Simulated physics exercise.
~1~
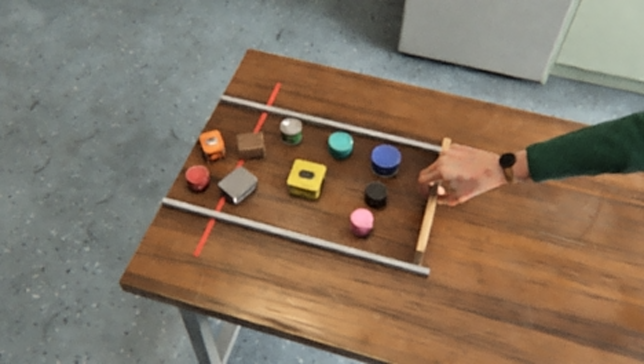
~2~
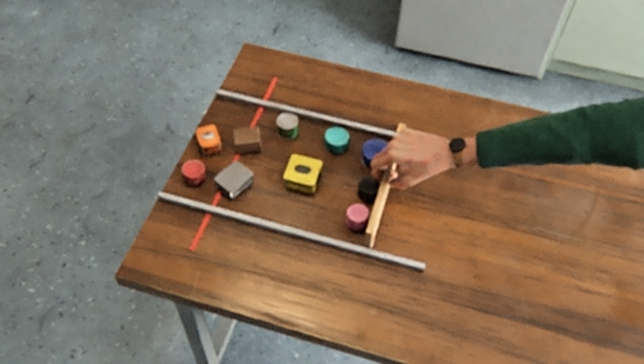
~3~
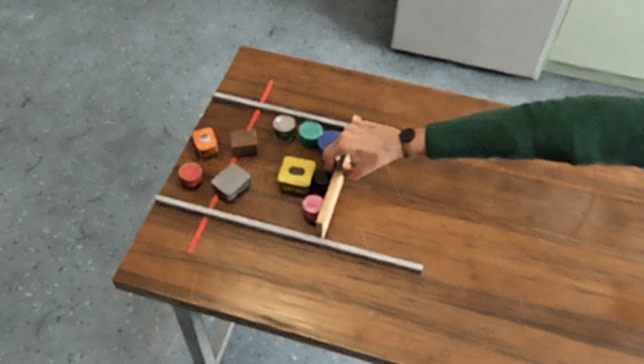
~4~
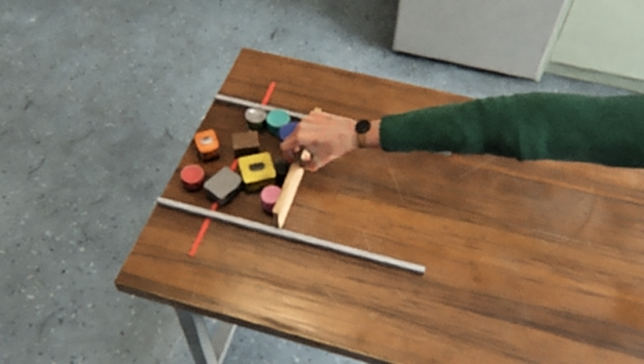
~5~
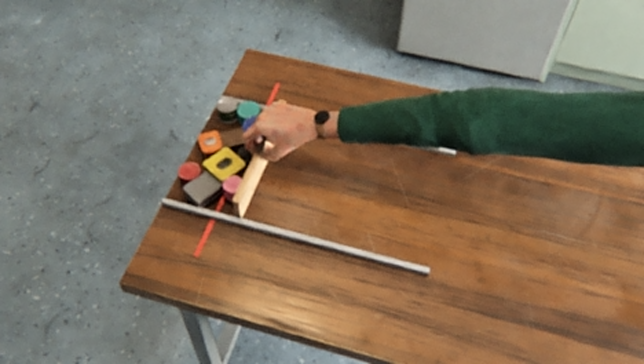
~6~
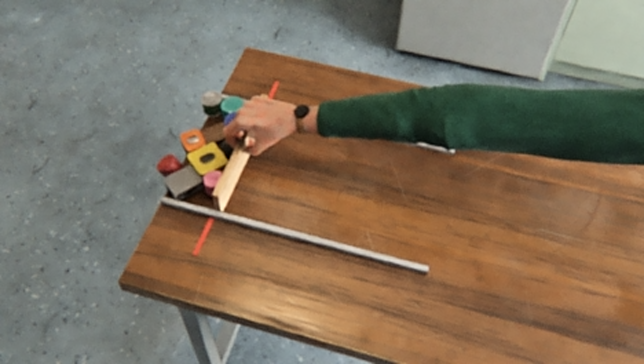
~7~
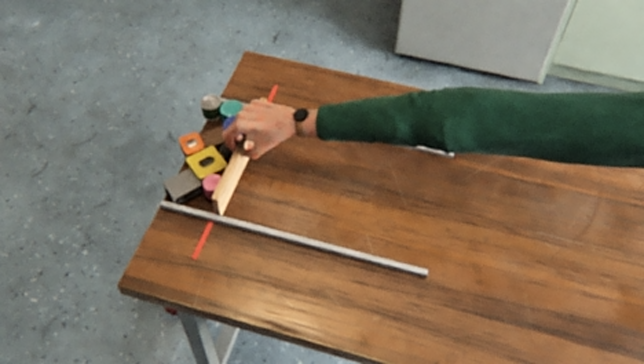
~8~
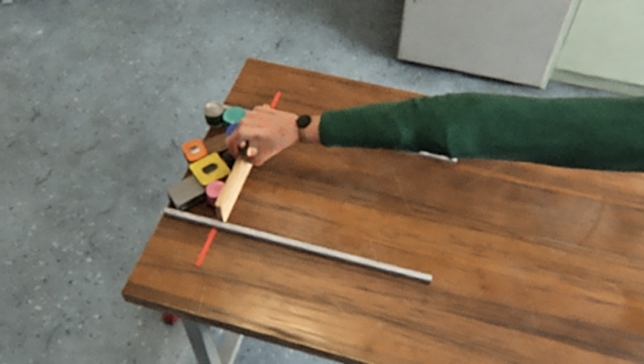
On a wooden table, a hand in a green sleeve slid a wooden board leftward between two metal rails, bunching a cluster of small colorful objects against the edge, and after the board stopped near the red tape, the red tub fell to the floor.
